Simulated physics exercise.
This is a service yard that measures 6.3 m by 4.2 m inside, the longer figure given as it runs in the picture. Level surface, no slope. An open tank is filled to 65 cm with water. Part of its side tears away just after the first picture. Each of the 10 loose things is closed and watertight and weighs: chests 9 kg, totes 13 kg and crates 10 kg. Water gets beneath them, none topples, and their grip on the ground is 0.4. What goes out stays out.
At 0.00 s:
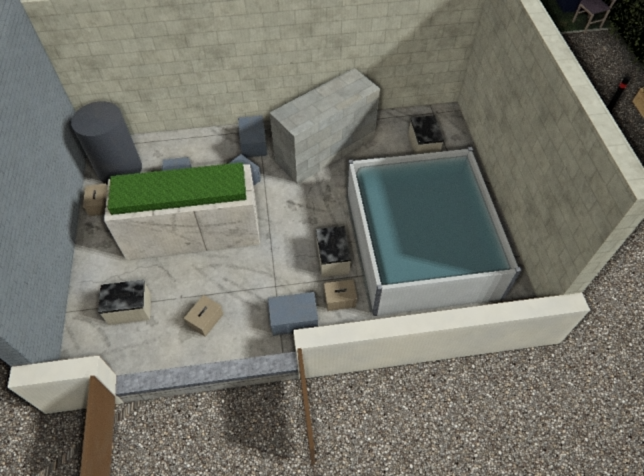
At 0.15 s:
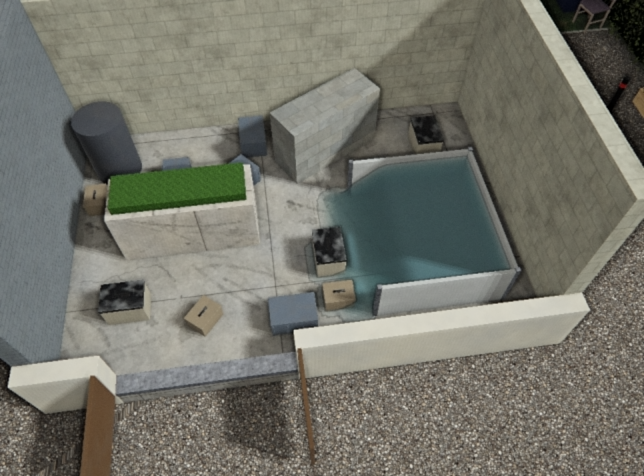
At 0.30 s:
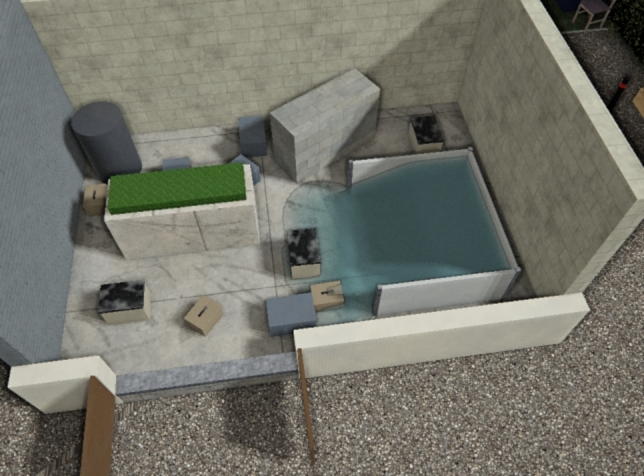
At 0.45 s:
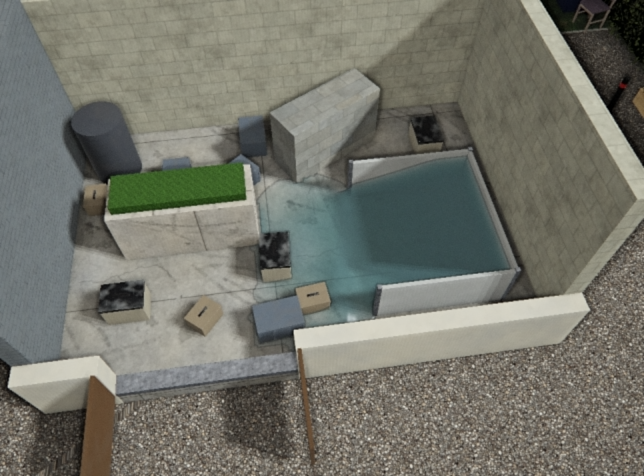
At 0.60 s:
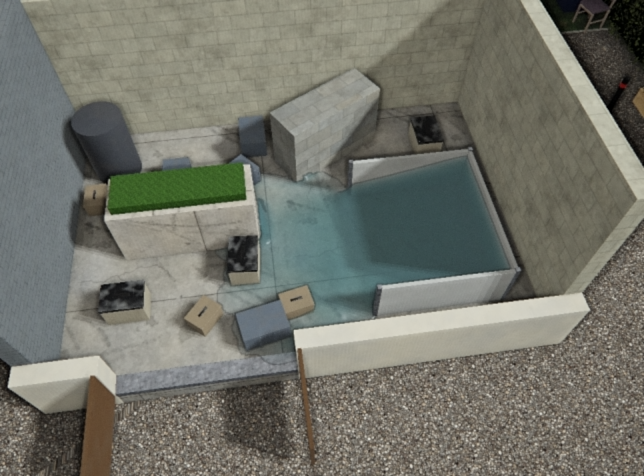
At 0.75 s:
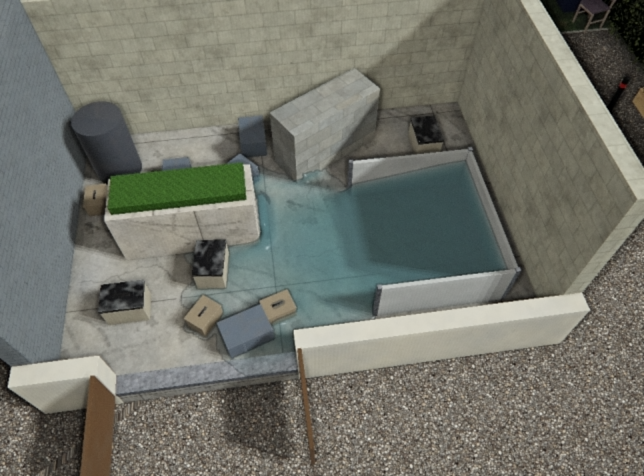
A tank's left side opens and water spreads left across the yard, pushing several boxes along.
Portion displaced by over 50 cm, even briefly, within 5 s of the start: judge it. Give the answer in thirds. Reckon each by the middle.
Two thirds or more.
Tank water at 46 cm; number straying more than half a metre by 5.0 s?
Count: 8.
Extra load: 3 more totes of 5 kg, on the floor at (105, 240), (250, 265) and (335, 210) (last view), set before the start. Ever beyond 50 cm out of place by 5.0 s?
Taking them one by one: It goes beyond, then it goes beyond, then it goes beyond.
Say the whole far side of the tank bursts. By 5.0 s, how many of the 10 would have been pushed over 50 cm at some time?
In that case 5 of them.
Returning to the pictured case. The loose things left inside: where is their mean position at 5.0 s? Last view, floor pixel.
They're centred close to (206, 219).
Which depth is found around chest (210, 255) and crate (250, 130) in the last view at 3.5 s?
Depth approx. 15 cm / 5 cm.
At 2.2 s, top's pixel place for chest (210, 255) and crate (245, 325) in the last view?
(63, 279) and (128, 372), roughly.
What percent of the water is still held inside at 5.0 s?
Roughly 74 percent.
After 1.1 s 4 of 10 are over 50 cm from their spots; 0 afloat.
After 2.2 s 7 of 10 are over 50 cm from their spots; 7 afloat.
After 3.5 s 7 of 10 are over 50 cm from their spots; 9 afloat.
After 5.0 s 8 of 10 are over 50 cm from their spots, and 9 have been at some point; 8 afloat.
